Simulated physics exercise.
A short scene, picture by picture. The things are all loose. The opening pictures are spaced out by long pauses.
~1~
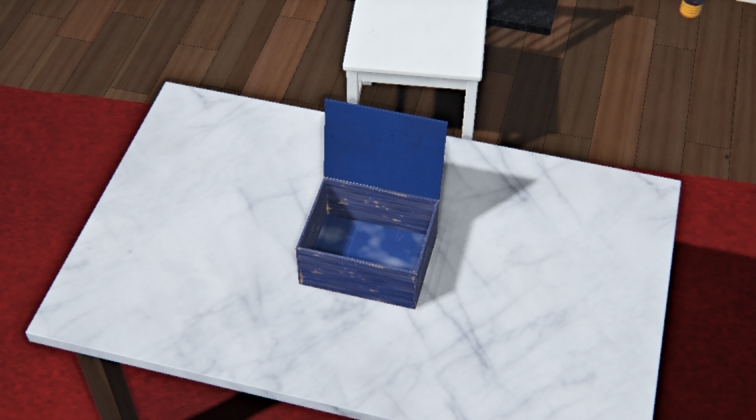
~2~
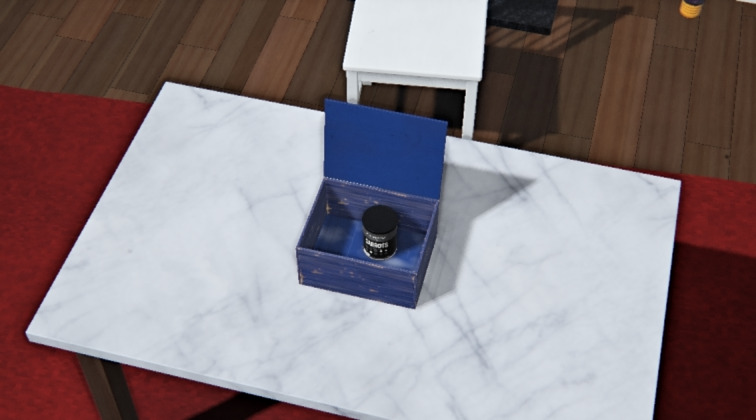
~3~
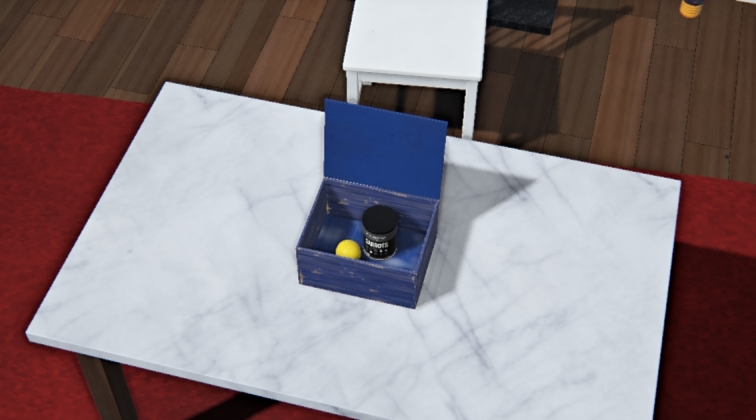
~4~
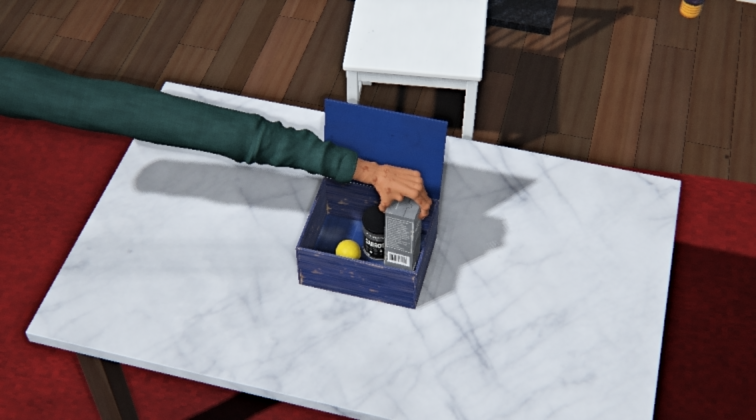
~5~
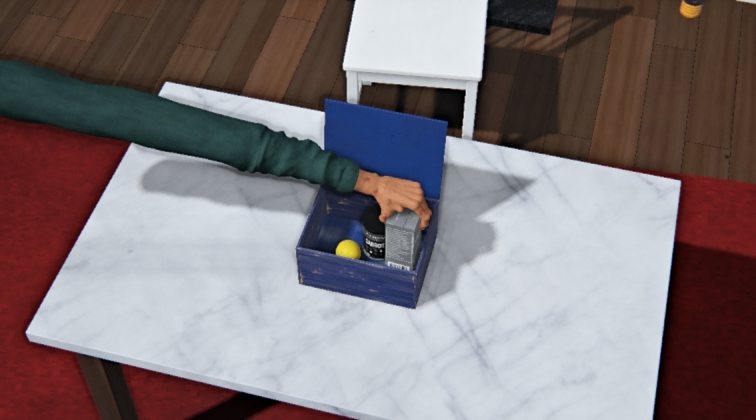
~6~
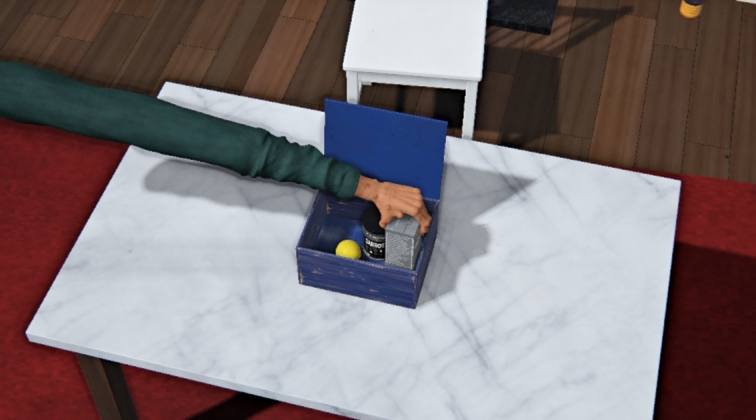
A black jar, then a yellow ball, appear in an open blue box on a marble table, and then a hand in a green sleeve lowers a grey carton slightly into the box beside the jar, still gripping it.
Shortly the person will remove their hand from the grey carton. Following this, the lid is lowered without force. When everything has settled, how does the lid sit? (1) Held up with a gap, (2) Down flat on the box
1.
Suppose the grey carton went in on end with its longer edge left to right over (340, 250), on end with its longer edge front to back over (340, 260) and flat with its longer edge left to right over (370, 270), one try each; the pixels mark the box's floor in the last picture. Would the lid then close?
The lid is kept raised the first time, is kept raised the second time and lowers completely the third time.
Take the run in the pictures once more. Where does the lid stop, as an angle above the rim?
Roughly 35 degrees above the rim.
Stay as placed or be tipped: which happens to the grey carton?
Simply put, the grey carton remains unturned.
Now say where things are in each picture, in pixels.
The last thing is not in view yet, in the first frame.
The last thing is not in view yet, in the second frame.
The last thing is not in view yet, in the third frame.
On its way; grey carton (403, 233), in the fourth frame.
On its way; grey carton (403, 243), in the fifth frame.
Put in, still held; grey carton (403, 249), in the sixth frame.
Then, 1.10 s past the last view, lid starting down.
Then, 1.60 s past the last view, lid 60° above the rim.
Then, 1.90 s past the last view, lid 38° above the rim.
Then, 3.70 s past the last view, lid 34° above the rim.
Finally, lid 34° above the rim; all 3 still in place. Final places as the last picture's camera would see them, grey carton near (403, 249).
